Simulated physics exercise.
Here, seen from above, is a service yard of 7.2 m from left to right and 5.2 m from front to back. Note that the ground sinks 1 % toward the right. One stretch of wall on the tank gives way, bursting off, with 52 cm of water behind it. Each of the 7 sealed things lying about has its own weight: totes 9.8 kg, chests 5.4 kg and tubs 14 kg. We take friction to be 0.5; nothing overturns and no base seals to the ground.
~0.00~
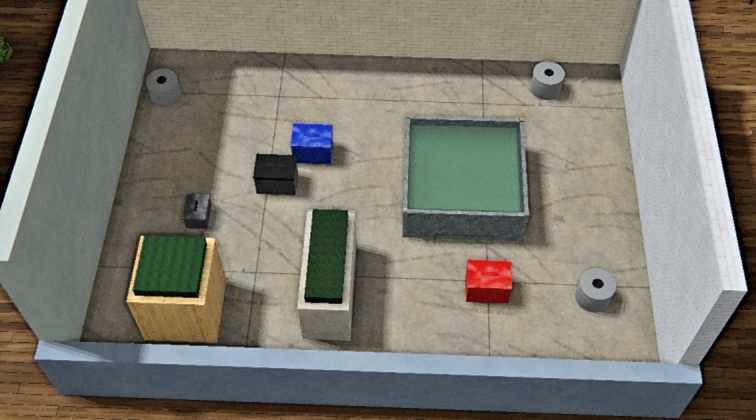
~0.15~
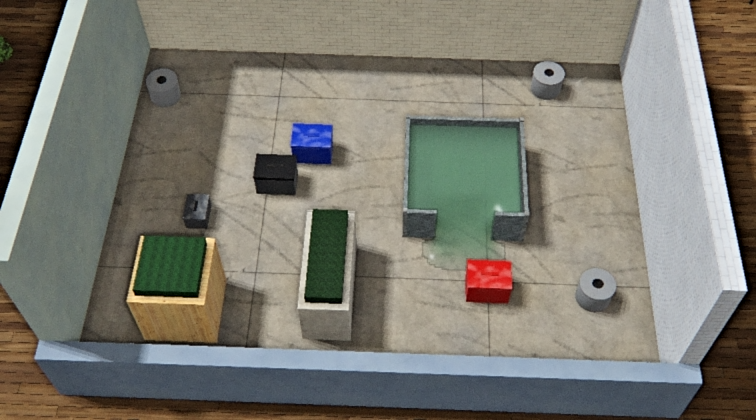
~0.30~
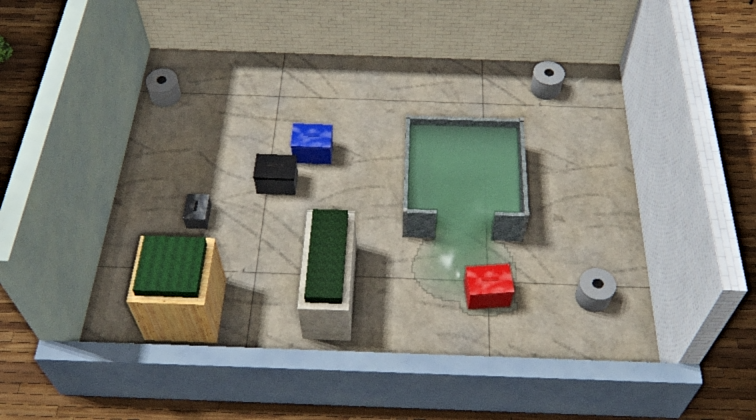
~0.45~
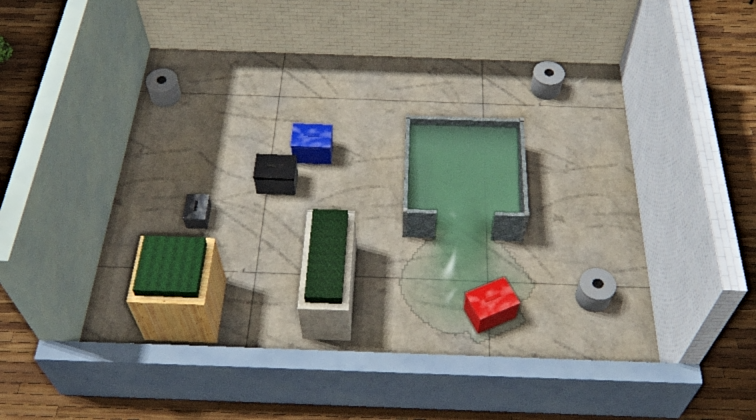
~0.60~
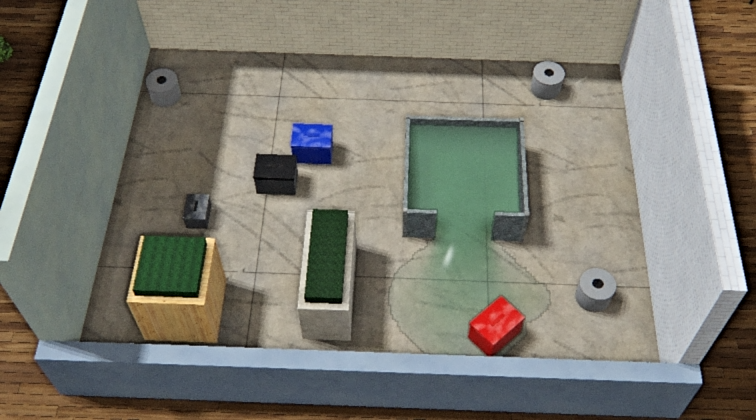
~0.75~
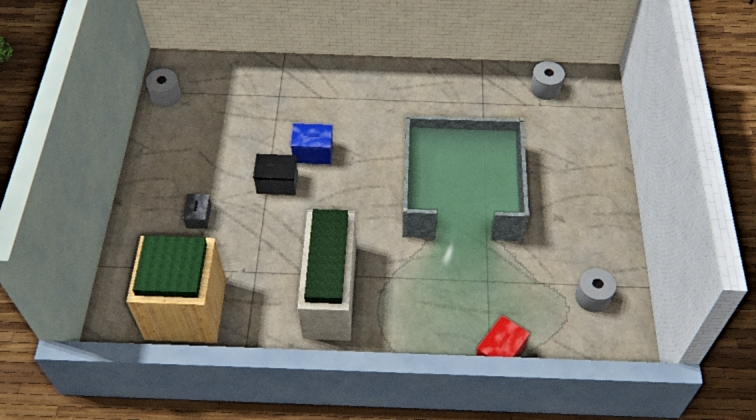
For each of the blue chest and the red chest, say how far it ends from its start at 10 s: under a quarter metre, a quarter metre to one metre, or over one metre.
Result: Blue chest: Near its start, red chest: Well off its start.
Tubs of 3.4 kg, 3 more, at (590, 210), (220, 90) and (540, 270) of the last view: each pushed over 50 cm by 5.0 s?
From first to last: Surpasses it, does not reach it, does not reach it.
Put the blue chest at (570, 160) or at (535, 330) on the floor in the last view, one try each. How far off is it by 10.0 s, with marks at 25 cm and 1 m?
From the first spot it goes a long way, and from the second it goes a long way.
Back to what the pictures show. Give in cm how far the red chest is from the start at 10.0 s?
300 cm.
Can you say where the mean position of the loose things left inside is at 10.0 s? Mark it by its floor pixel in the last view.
At about (366, 159).
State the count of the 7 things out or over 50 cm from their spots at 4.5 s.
1 of them.
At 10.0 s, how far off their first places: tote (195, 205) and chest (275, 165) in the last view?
In turn: 0 cm, 0 cm.
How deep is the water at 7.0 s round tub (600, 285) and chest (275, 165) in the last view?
4 and 2 cm.
After 2.0 s the blue chest is near (311, 135), 0.0 m from its start, aground; the red chest is near (622, 351), 1.8 m from its start, afloat; 1 afloat.
After 4.5 s the blue chest is near (311, 135), 0.0 m from its start, aground; the red chest is near (631, 256), 1.8 m from its start, afloat; 1 afloat.
After 7.0 s the blue chest is near (311, 135), 0.0 m from its start, aground; the red chest is near (555, 91), 3.2 m from its start, afloat; 1 afloat.
After 10.0 s the blue chest is near (311, 135), 0.0 m from its start, aground; the red chest is near (483, 90), 3.0 m from its start, afloat; 1 afloat.
